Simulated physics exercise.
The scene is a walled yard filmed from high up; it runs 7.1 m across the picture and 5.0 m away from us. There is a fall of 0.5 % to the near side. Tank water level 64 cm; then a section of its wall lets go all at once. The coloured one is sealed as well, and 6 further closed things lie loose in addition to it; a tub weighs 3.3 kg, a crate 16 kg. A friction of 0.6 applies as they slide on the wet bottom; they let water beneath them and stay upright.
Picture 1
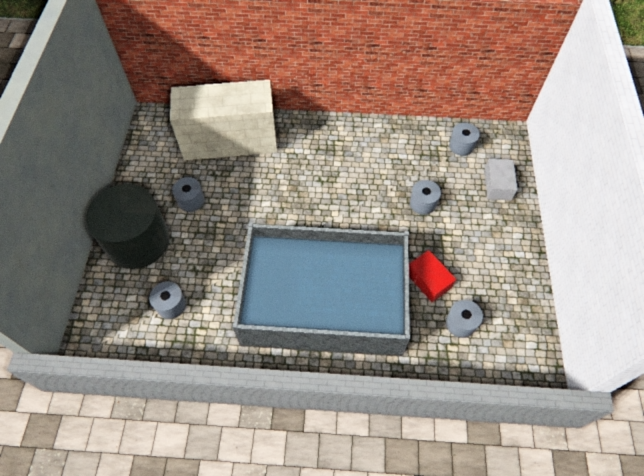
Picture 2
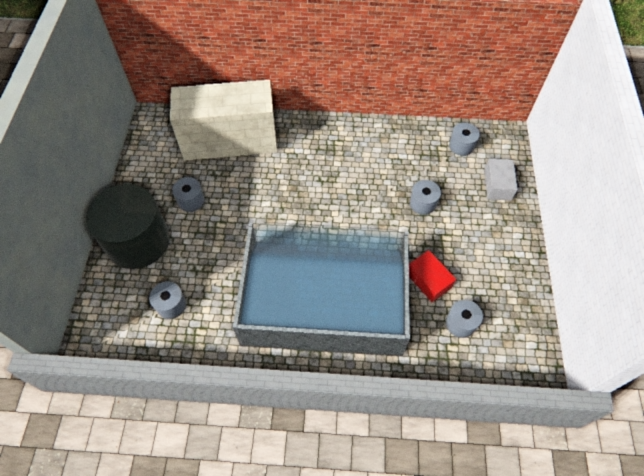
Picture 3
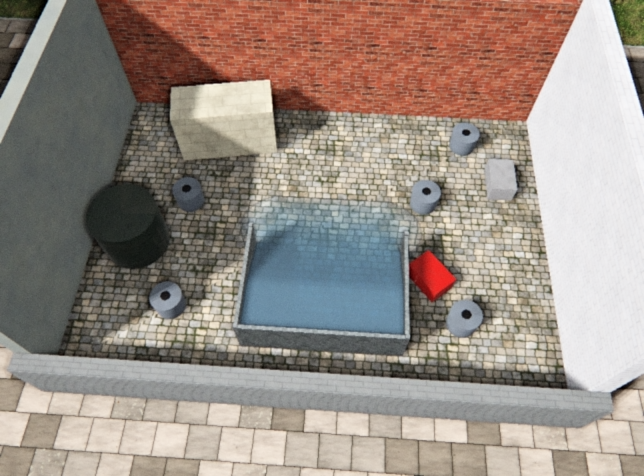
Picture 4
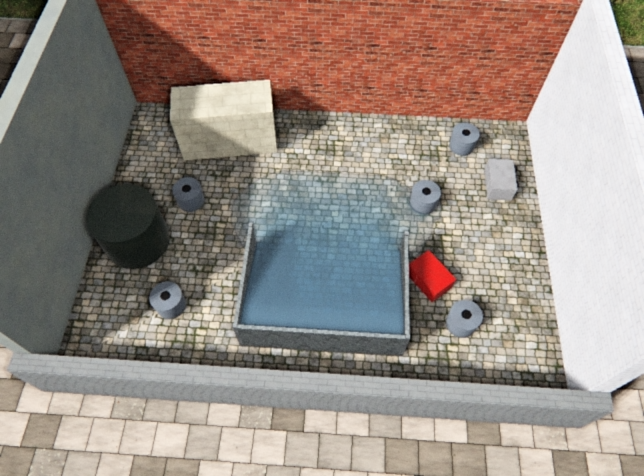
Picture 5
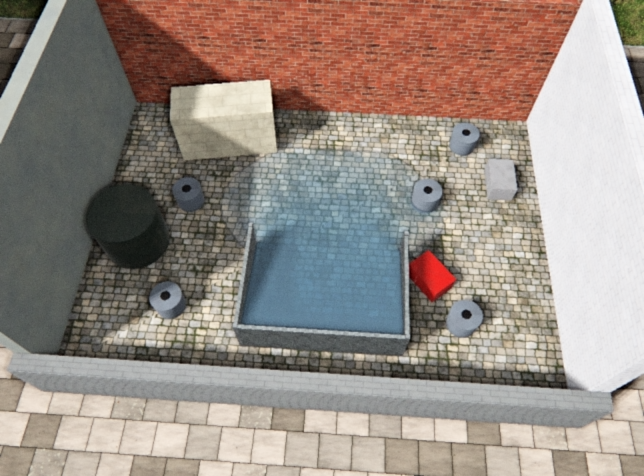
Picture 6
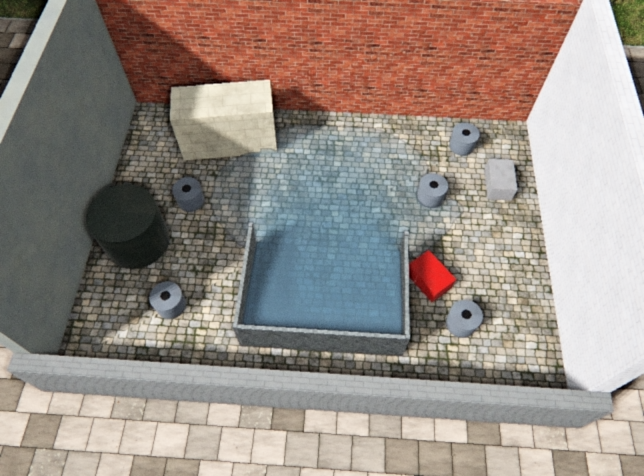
Water spreads from a rectangular tank across the cobbled floor of a walled yard toward the brick back wall, and one small grey cylinder at right shifts slightly, while the red crate and the other objects stay put.
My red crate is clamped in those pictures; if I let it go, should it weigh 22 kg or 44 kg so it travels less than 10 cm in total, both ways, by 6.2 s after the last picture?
22 kg is enough.
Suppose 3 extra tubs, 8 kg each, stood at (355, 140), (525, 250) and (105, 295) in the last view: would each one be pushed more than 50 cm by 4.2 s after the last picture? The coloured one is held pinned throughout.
Each in turn: Further than that, further than that, not that far.
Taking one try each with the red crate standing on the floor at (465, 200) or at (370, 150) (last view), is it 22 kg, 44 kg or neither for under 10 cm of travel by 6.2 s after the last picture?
Try 1: Greater mass required. Try 2: Both insufficient.
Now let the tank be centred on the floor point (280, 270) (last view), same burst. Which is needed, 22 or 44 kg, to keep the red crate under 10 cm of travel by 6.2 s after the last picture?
In that case the lighter mass suffices.
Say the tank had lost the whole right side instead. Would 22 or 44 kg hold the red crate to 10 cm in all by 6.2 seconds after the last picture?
Then I'd expect neither mass to do.
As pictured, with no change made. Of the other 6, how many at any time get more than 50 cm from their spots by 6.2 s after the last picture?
The count comes to 6.
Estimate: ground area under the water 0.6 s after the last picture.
My estimate is roughly 15 m2.
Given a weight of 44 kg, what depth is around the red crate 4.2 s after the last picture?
Something like 3 centimetres.
Then, 0.6 s after the last picture the red crate would be 0 cm from its start with 22 kg and 0 cm from its start with 44 kg; 0 cm of water round it then.
Then, 2.3 s after the last picture the red crate would be 0 cm from its start with 22 kg and 0 cm from its start with 44 kg; 0 cm of water round it then.
Then, 4.2 s after the last picture the red crate would be 0 cm from its start with 22 kg and 0 cm from its start with 44 kg; 3 cm of water round it then.
Then, 6.2 s after the last picture the red crate would be 0 cm from its start with 22 kg and 0 cm from its start with 44 kg; 6 cm of water round it then.
